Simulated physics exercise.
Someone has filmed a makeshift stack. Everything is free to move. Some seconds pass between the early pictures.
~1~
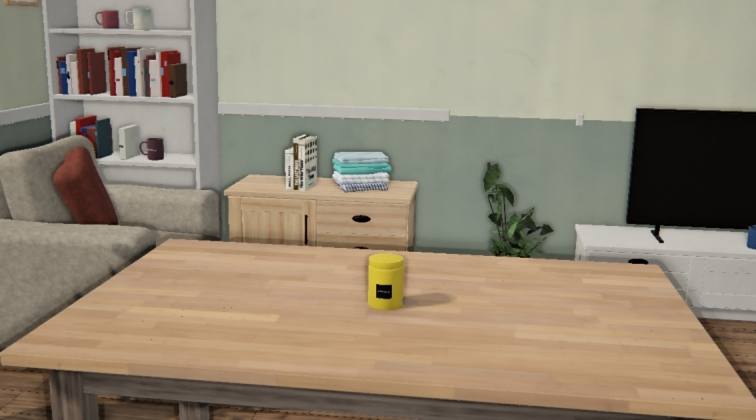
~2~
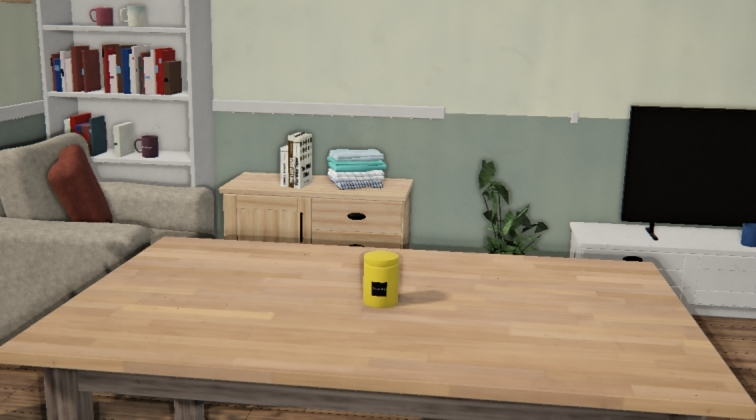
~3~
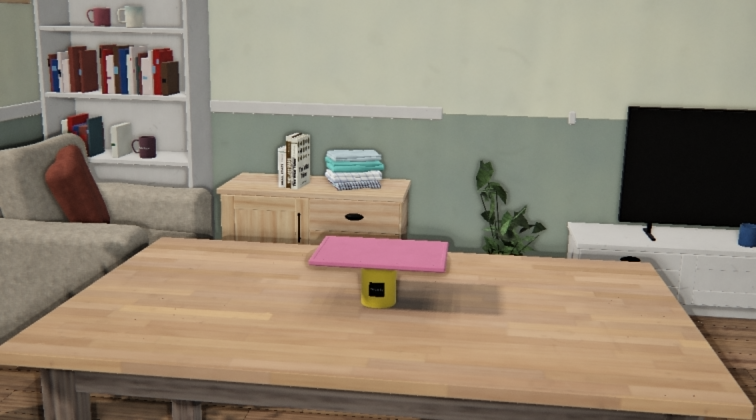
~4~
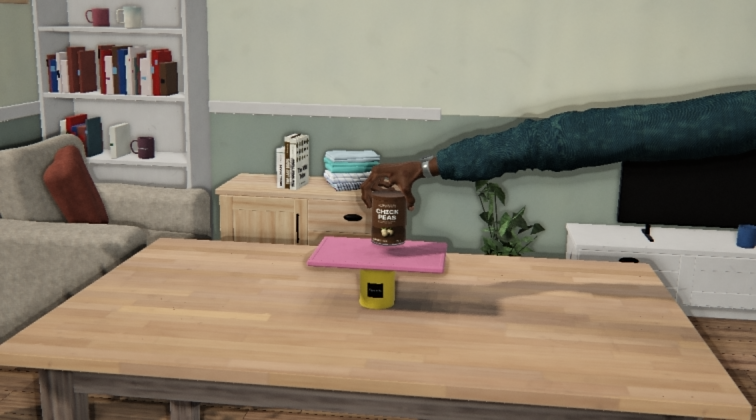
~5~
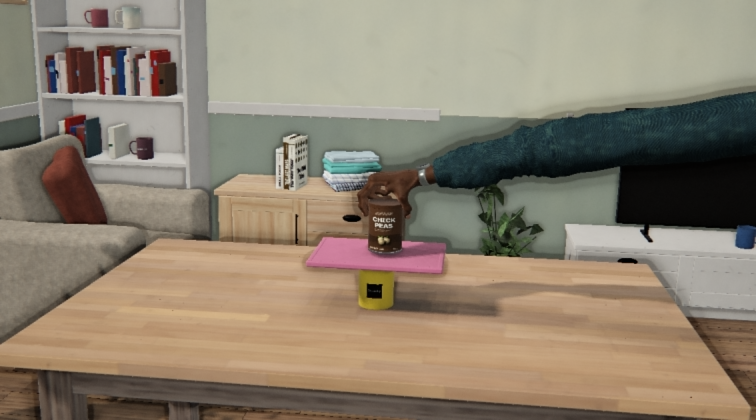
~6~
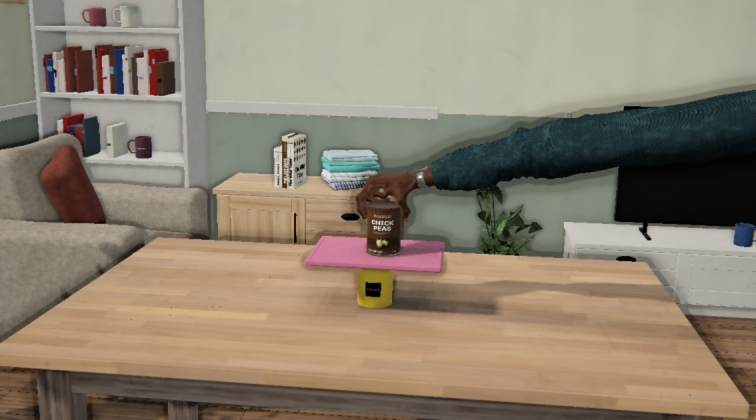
A yellow jar with a black label stands on a pale wooden table, seen from slightly above in a living room with a grey sofa and bookshelf on the left, a wooden cabinet behind and a television on the right. The view shifts very slightly, and a flat pink board appears on top of the jar. An arm in a dark teal sleeve reaches in from the right, lowers a brown tin onto the board and keeps hold of it.
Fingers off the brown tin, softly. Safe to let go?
Here the stack keeps its balance.
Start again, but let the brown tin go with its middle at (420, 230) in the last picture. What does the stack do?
Then it comes apart.
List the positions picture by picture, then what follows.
In the first frame, the last thing is not in view yet; yellow jar (386, 281).
In the second frame, the last thing is not in view yet; yellow jar (381, 279).
In the third frame, the last thing is not in view yet; yellow jar (379, 280).
The fourth frame shows on its way; brown tin (389, 217); yellow jar (377, 280).
The fifth frame shows on its way; brown tin (385, 226); yellow jar (376, 281).
The sixth frame shows set down, still held; brown tin (384, 228); yellow jar (375, 280).
Then, 0.20 s on from there, no change.
Then, 0.60 s on from there, brown tin resting near (384, 229).
In the end, all 3 unmoved. At the end, from the last picture's camera, brown tin near (384, 229). The stack holds.
